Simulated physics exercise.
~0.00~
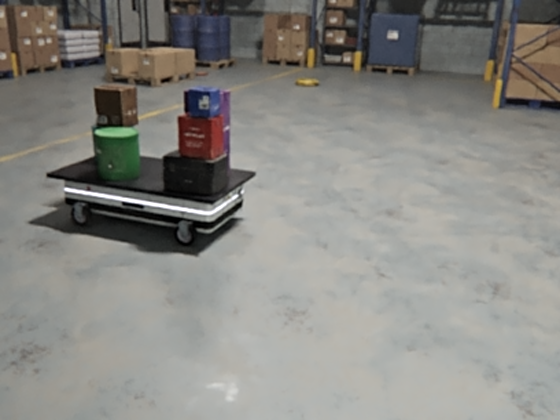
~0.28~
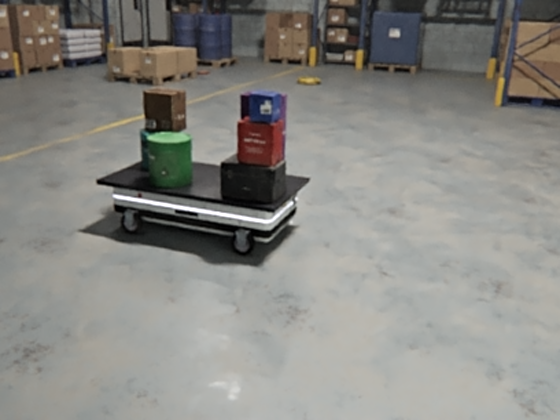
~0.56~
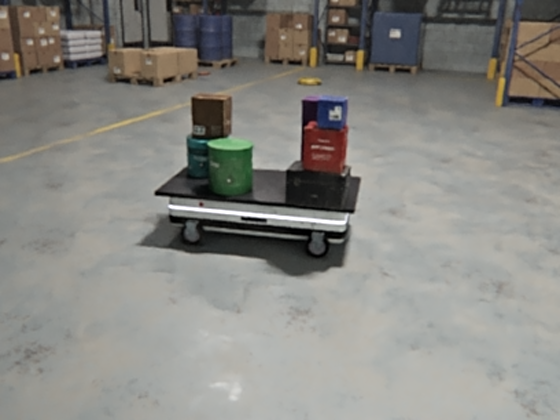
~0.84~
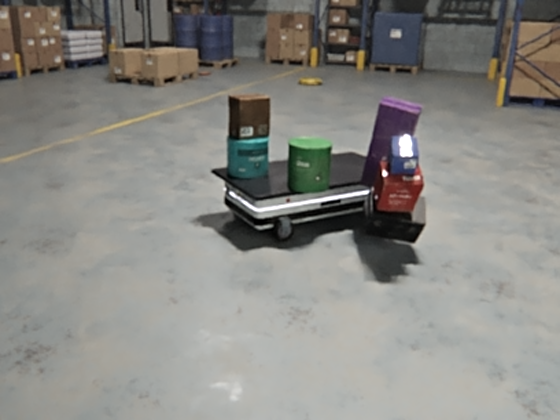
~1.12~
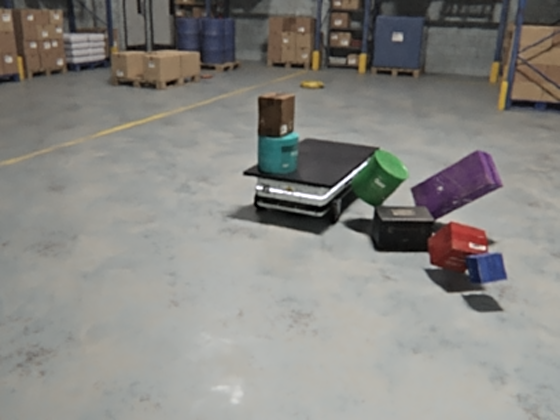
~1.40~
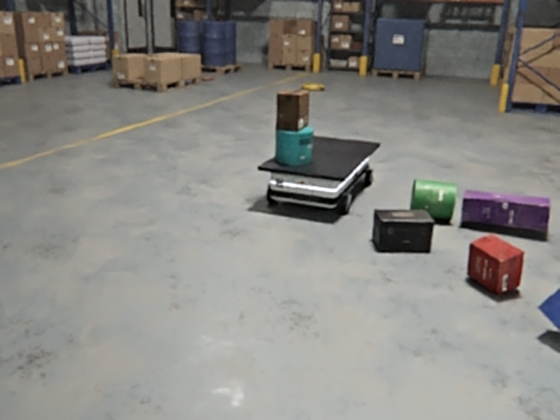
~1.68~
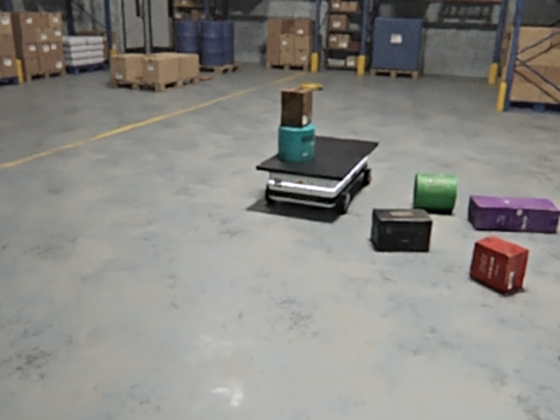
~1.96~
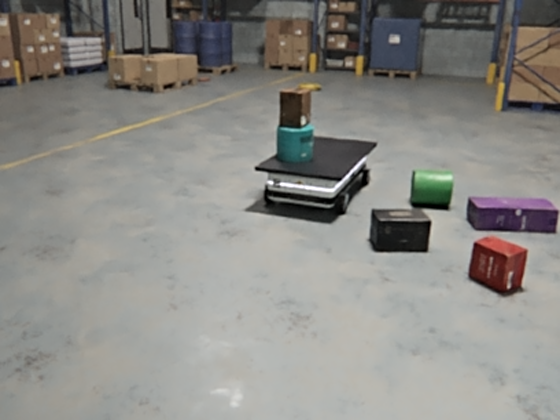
Robot cart rolling right across a warehouse floor, turning and spilling five items, then stopping with turquoise pail and brown box aboard.
